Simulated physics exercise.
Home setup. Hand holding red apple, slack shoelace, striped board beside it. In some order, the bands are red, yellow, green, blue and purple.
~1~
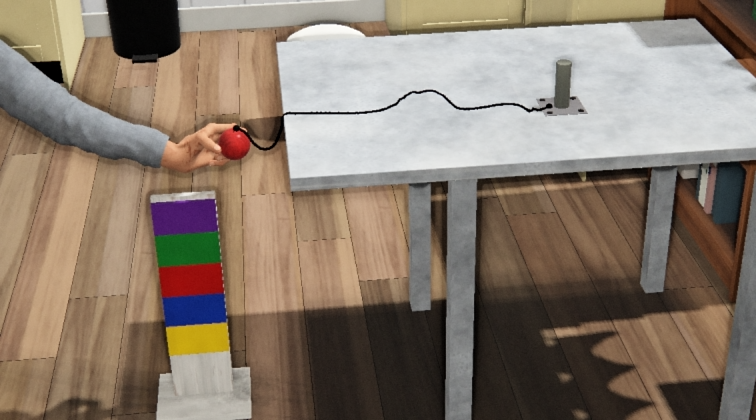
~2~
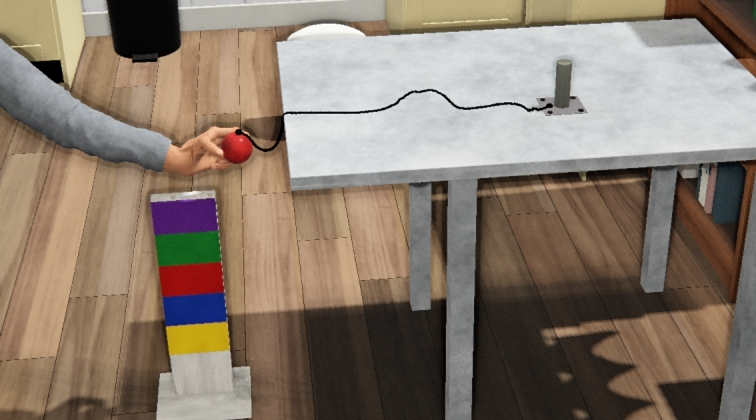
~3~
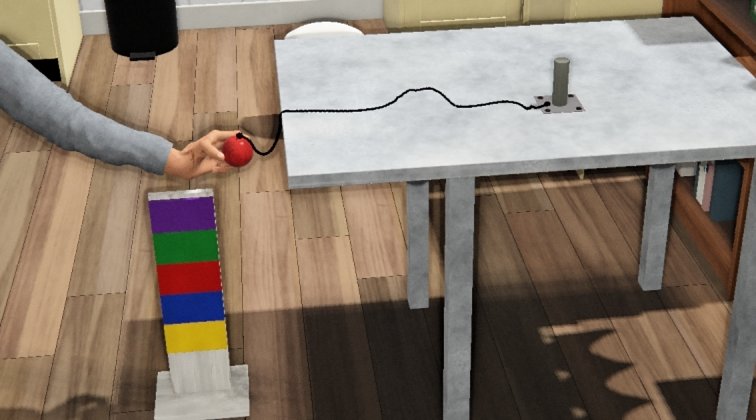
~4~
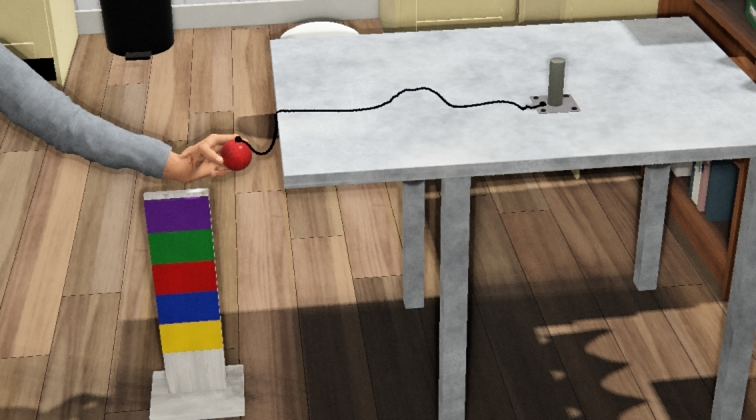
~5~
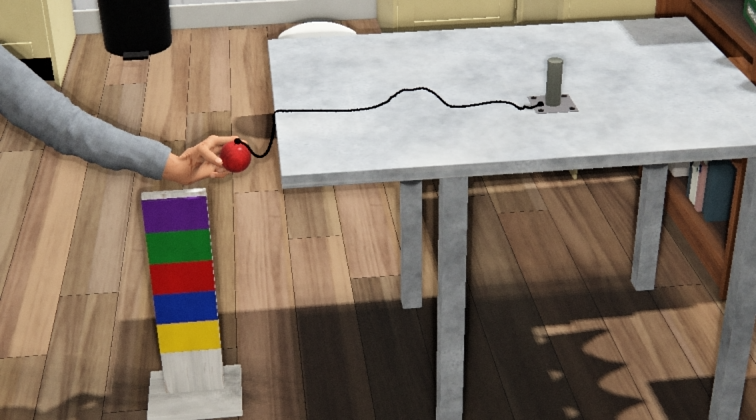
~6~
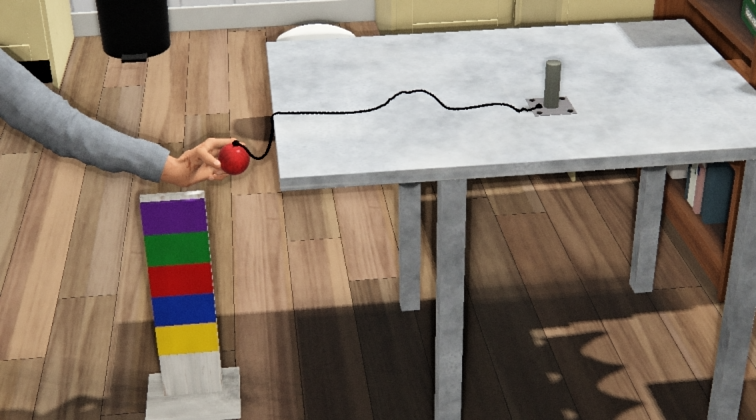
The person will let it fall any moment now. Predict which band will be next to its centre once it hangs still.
I would say the red band.
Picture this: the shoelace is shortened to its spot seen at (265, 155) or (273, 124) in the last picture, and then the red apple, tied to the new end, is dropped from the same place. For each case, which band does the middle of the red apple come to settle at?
In order, the results are green and purple.
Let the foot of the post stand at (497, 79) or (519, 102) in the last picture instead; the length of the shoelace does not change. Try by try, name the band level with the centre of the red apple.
The first case gives blue, the second gives blue.
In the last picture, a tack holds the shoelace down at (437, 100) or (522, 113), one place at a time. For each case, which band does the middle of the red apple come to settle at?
Try one: Green. Try two: Red.
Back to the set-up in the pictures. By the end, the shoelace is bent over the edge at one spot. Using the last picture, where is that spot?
The piece you want is at about (356, 112).
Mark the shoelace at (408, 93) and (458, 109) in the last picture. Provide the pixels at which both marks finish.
Near (349, 111) and (427, 109).
Soon after, apple near (247, 273); level with red.
Then, apple near (314, 260); level with red.
Further on, apple near (266, 279); level with red.
At rest, apple near (279, 279); level with red. The shoelace holds its middle at red.
